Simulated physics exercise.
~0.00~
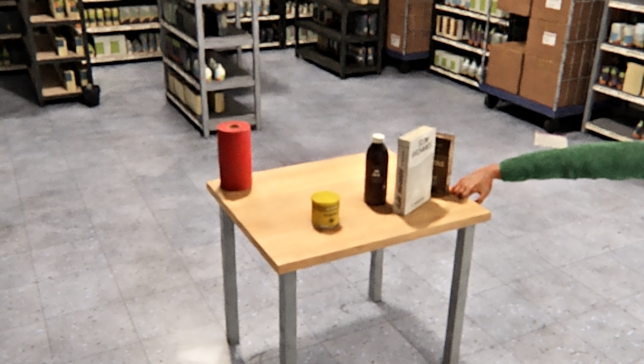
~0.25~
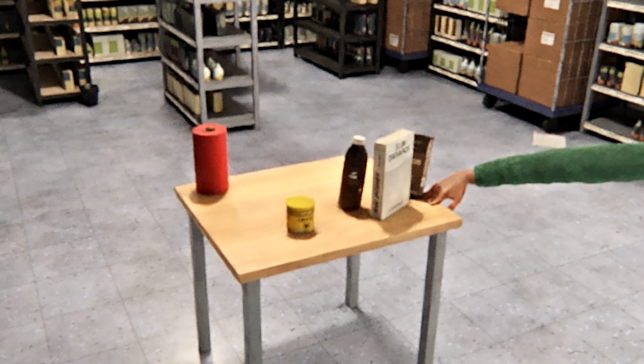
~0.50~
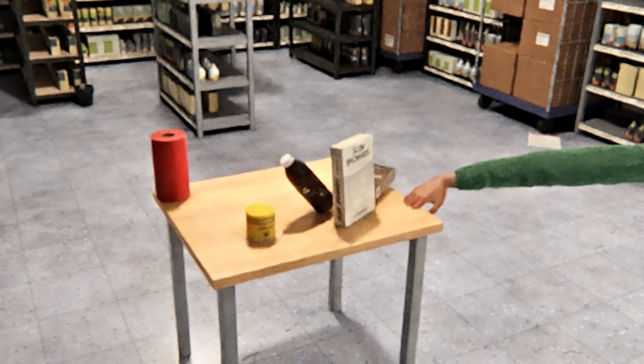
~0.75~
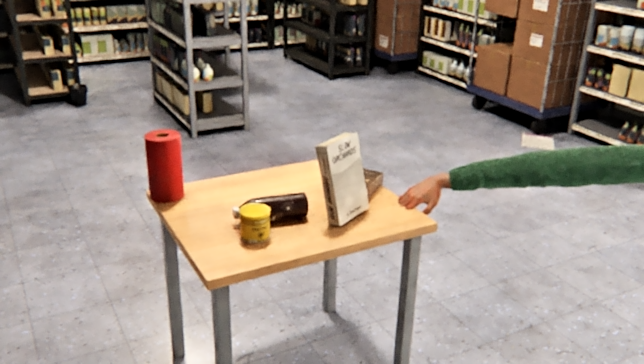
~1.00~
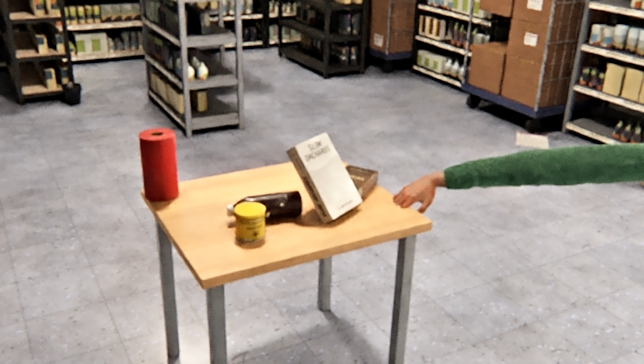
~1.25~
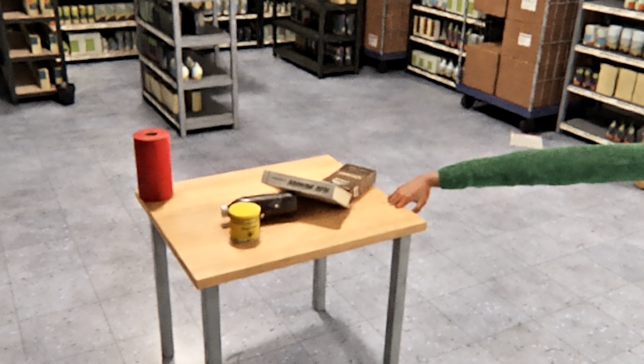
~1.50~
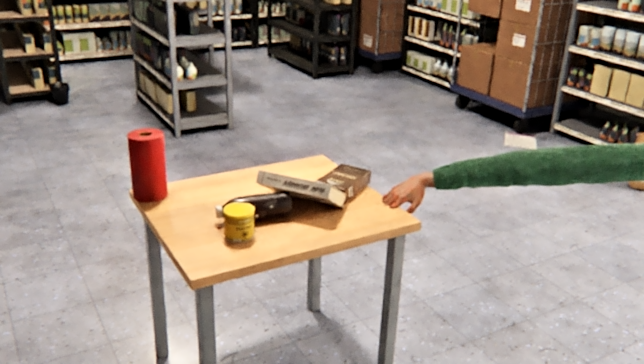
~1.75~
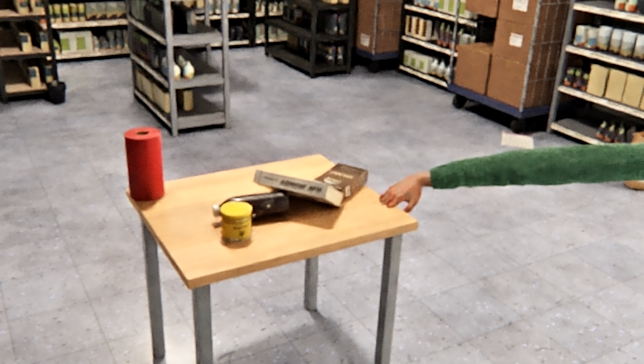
A hand in a green sleeve shoved a light wooden table to the left, and the brown packet, black bottle and then the white book toppled onto it, while the red roll stayed upright and the yellow tin stayed in place.
